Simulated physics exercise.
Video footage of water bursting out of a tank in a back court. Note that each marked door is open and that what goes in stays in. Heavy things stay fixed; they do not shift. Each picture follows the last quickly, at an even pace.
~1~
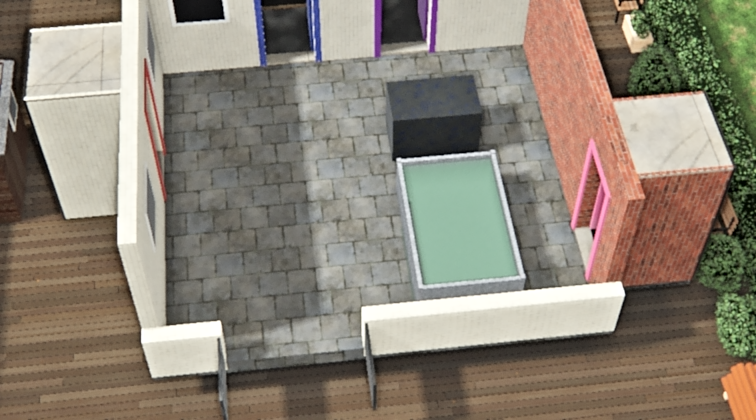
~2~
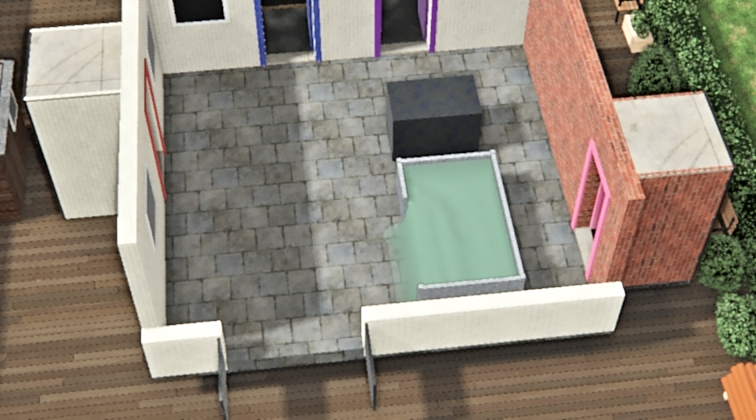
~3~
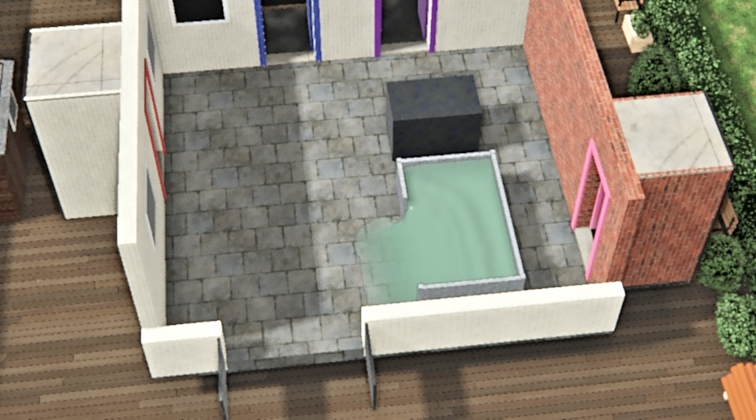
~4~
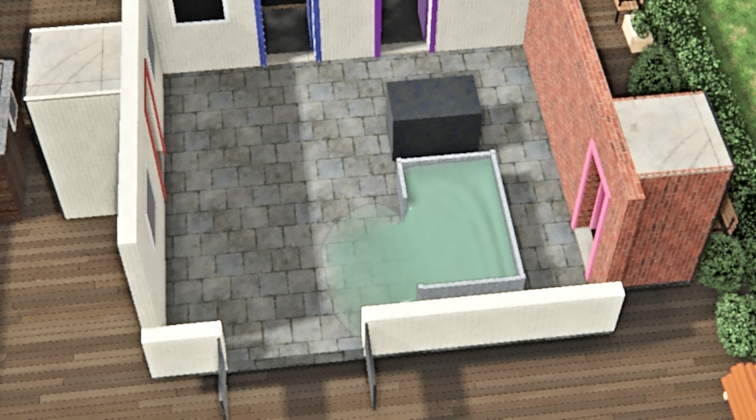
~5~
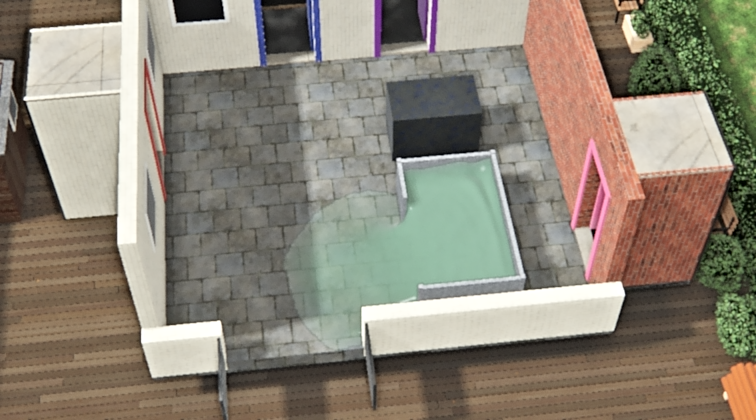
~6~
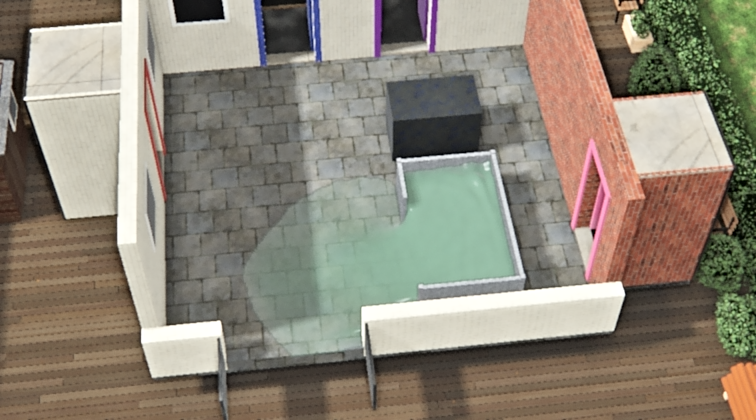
A tank of green water with pale edges stands on the right side of a grey-paved back court, seen from above by a camera that stays still. A dark grey block sits behind it, with cream walls around, a brick wall and pink doorway at right, and blue and purple doorways behind. The tank's left side opens and water pours out, spreading leftward over the paving in a widening, rounded sheet.
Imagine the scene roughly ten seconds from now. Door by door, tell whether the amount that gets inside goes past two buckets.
Door by door: The blue door goes past two buckets, the red door stays at two buckets or less, the purple door stays at two buckets or less, the pink door stays at two buckets or less.
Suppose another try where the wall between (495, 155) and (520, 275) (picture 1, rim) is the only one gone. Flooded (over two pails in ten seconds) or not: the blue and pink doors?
In that case the blue door undershoots, while the pink door overshoots.
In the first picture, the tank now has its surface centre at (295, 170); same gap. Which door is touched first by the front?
Result: The door marked red.
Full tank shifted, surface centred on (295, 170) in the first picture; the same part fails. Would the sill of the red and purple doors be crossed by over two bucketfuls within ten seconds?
The red door tops the threshold, and the purple door remains within limits.
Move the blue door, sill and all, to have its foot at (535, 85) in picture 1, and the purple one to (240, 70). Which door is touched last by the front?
It's the door marked blue.
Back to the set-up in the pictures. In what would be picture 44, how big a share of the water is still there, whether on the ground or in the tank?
Some 74 parts in a hundred have not run off.
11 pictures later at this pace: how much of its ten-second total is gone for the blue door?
Share at that point: Roughly 0 %.
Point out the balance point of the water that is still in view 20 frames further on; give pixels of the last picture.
Somewhere around (306, 249) in the last view.
A moment on, water covers 35 % of the floor; the blue door not reached, the red door not reached, the purple door not reached, the pink door not reached.
Next, water covers 35 % of the floor; the blue door not reached, the red door wet at the sill, nothing in, the purple door not reached, the pink door not reached.
Then, water covers 45 % of the floor; the blue door not reached, the red door wet at the sill, nothing in, the purple door not reached, the pink door not reached.
Later, water covers 70 % of the floor; the blue door over two buckets in, the red door wet at the sill, nothing in, the purple door wet at the sill, nothing in, the pink door wet at the sill, nothing in.
In the end, water covers 95 % of the floor; the blue door over two buckets in, the red door wet at the sill, nothing in, the purple door wet at the sill, nothing in, the pink door wet at the sill, nothing in.
